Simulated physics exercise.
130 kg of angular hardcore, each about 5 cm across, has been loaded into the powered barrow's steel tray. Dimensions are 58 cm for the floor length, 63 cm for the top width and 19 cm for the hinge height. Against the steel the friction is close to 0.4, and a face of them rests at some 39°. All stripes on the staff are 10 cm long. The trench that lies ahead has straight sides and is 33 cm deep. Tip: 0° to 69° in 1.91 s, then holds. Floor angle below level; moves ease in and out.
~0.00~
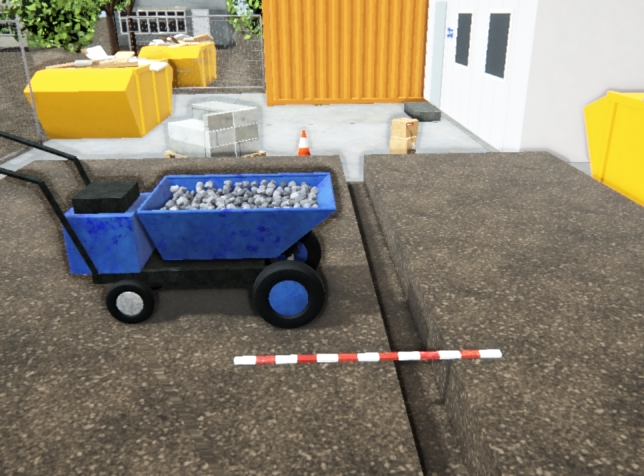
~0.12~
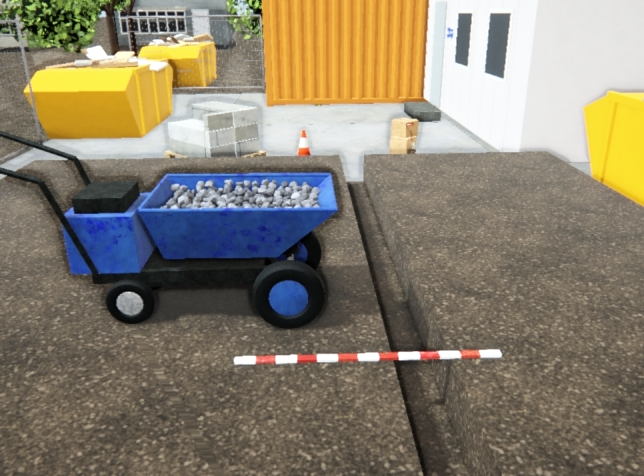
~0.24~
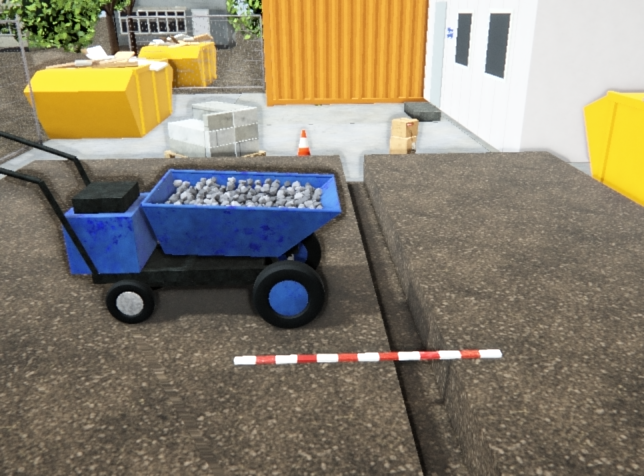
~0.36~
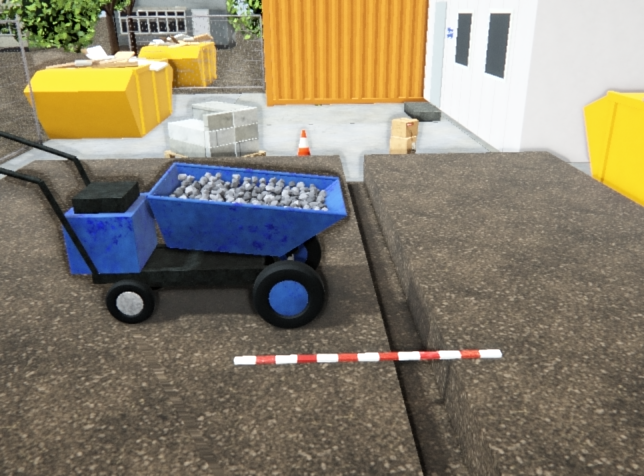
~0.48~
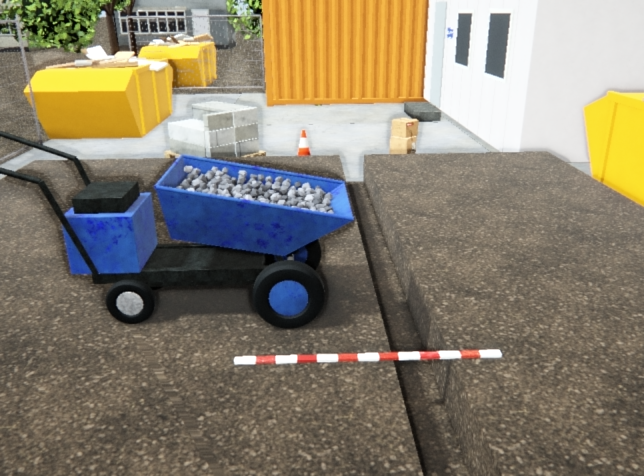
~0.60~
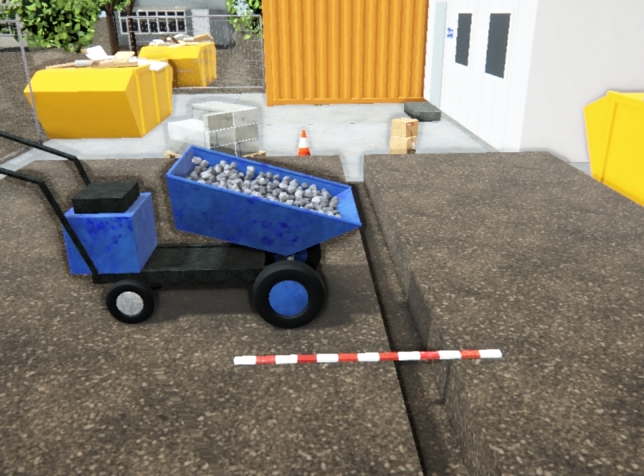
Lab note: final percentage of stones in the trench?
Approx. 91 %.
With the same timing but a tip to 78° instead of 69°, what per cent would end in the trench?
Close to 95 per cent then.
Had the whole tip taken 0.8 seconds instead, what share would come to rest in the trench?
Something close to 75 per cent.
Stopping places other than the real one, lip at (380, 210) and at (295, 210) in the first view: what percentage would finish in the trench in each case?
Near 10 and near 75 percent.
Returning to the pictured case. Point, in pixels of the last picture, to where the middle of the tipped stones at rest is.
Around (405, 328).
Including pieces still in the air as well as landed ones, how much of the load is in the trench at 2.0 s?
Approx. 50 % of the load.
After 1.4 s the floor is at 58°; 100 % in the tray; the foremost stones are at (384, 260).
After 2.0 s the floor is at 69°; 45 % in the tray, 49 % in the trench, 5 % past the trench; the foremost stones are at (452, 291).
After 2.4 s the floor is at 69°; 15 % in the tray, 76 % in the trench, 9 % past the trench; the foremost stones are at (499, 295).
After 4.3 s the floor is at 69°; 0 % in the tray, 91 % in the trench, 9 % past the trench; the foremost stones are at (504, 295).
